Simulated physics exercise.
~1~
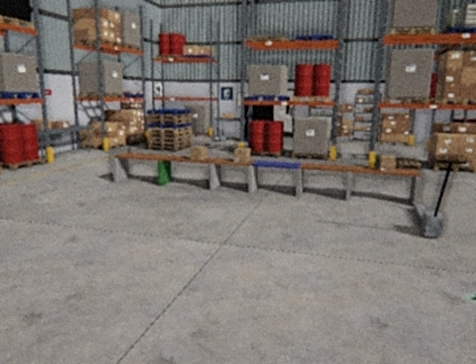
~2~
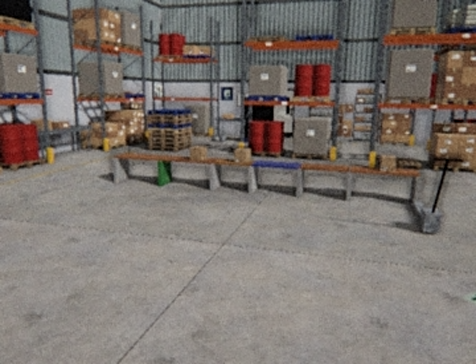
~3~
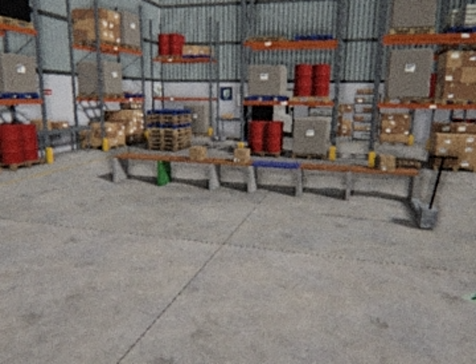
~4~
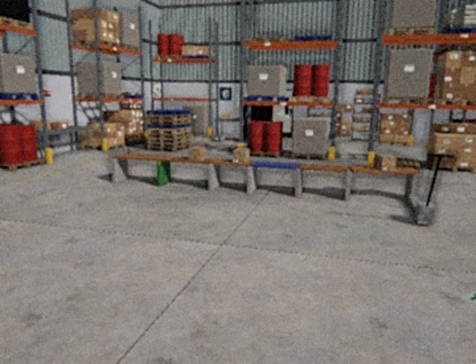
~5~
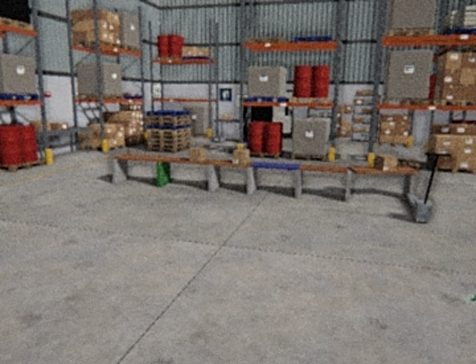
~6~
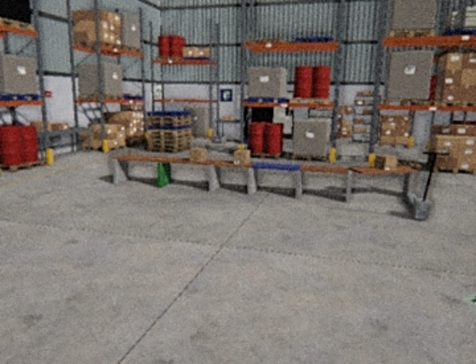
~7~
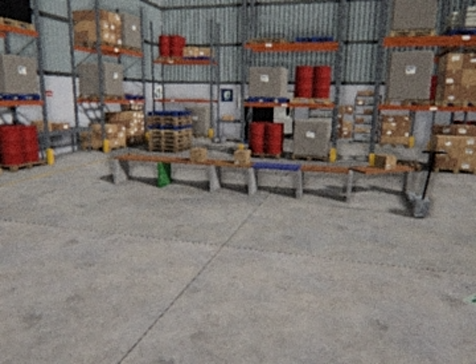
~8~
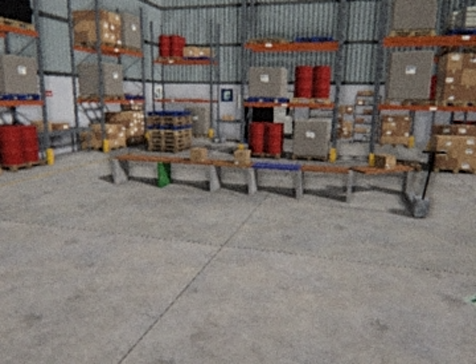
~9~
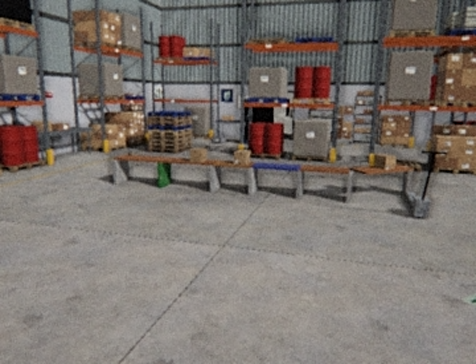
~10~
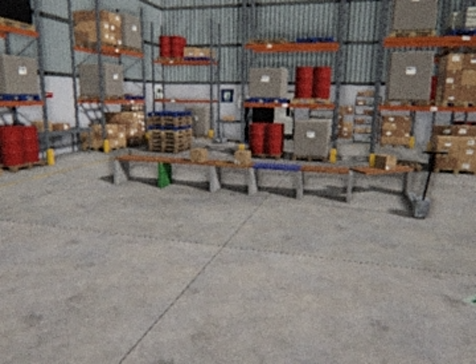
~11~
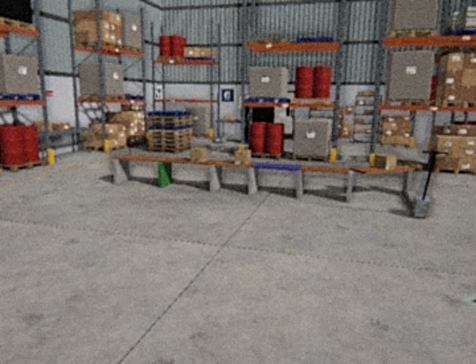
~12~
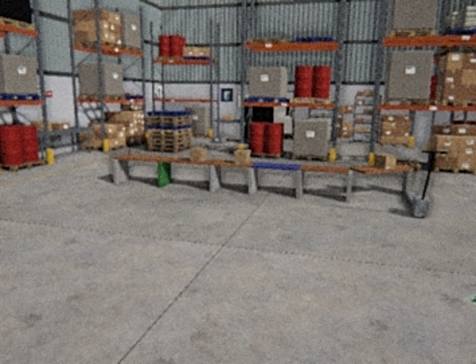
In a warehouse lined with tall racks of cartons, grey crates and red drums, a long, low row of boards rests end to end on upright supports across the concrete floor. One support is green and one board is blue, and a few cartons sit on top. At the right end, a jack with a tall dark handle stands close to the last support. It creeps a short way left, in toward the foot of the row, then stops. The view sways slightly throughout. At the end the row still stands, its boards and cartons up, with the jack halted at its right end.
